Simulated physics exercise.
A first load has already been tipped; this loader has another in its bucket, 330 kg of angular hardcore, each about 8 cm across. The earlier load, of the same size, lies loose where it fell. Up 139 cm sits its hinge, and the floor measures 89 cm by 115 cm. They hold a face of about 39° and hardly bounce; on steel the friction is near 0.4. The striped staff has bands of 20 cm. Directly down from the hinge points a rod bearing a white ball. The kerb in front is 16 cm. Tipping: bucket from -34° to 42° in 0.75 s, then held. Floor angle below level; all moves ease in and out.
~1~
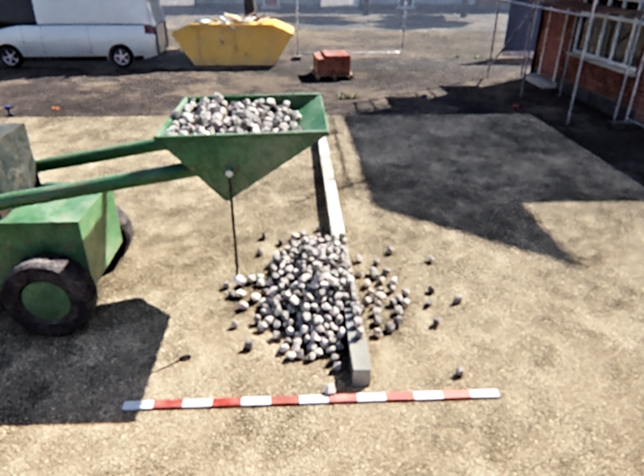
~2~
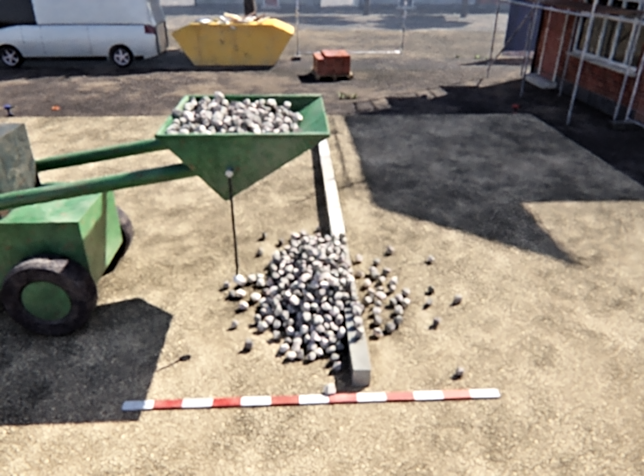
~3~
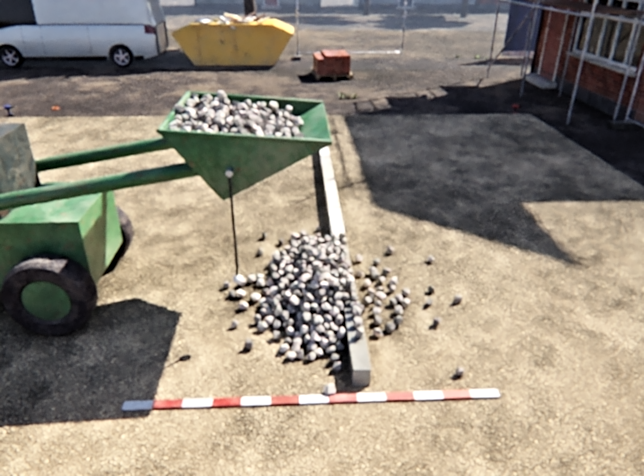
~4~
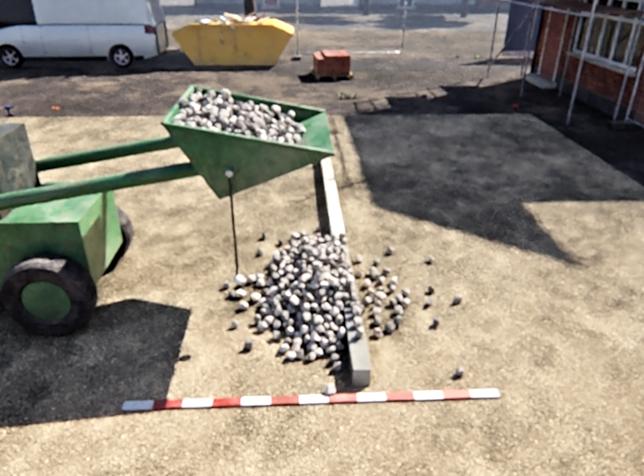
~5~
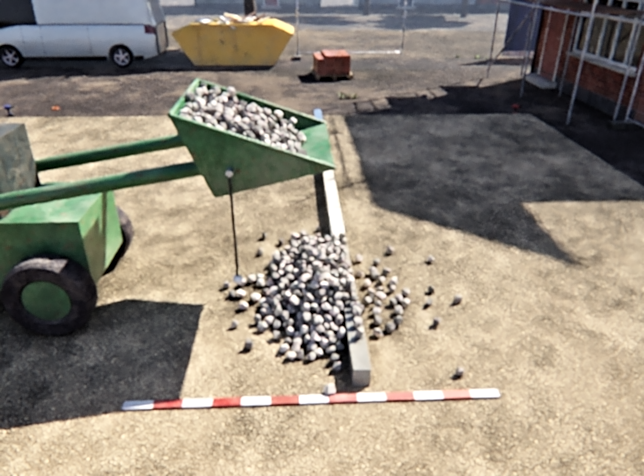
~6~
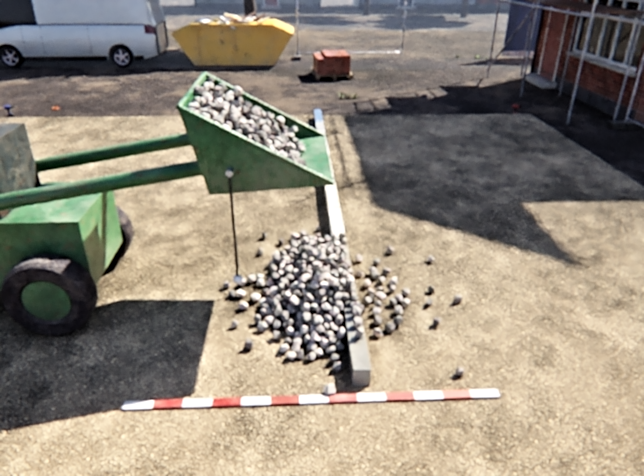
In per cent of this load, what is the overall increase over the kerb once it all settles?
60 out of 100, about.
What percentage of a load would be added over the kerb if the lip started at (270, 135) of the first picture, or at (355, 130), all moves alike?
Roughly 5 and 90 percent, in that order.
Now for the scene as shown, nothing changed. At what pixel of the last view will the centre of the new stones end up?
Middle: Approx. (364, 276) px.
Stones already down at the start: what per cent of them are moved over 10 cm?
Close to 5 in a hundred of them.
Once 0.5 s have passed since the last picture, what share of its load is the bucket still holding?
It still holds about 90 per cent.
Then, 0.2 s after the last picture the floor is at 30°; in per cent of one load, 100 in the bucket, 93 on this side of the kerb, 7 over the kerb; the foremost stones are at (429, 295).
Then, 0.5 s after the last picture the floor is at 42°; in per cent of one load, 89 in the bucket, 105 on this side of the kerb, 7 over the kerb; the foremost stones are at (429, 295).
Then, 0.9 s after the last picture the floor is at 42°; in per cent of one load, 24 in the bucket, 156 on this side of the kerb, 20 over the kerb; the foremost stones are at (429, 295).
Then, 3.6 s after the last picture the floor is at 42°; in per cent of one load, 0 in the bucket, 133 on this side of the kerb, 67 over the kerb; the foremost stones are at (465, 275). Net gain over the kerb, 60.
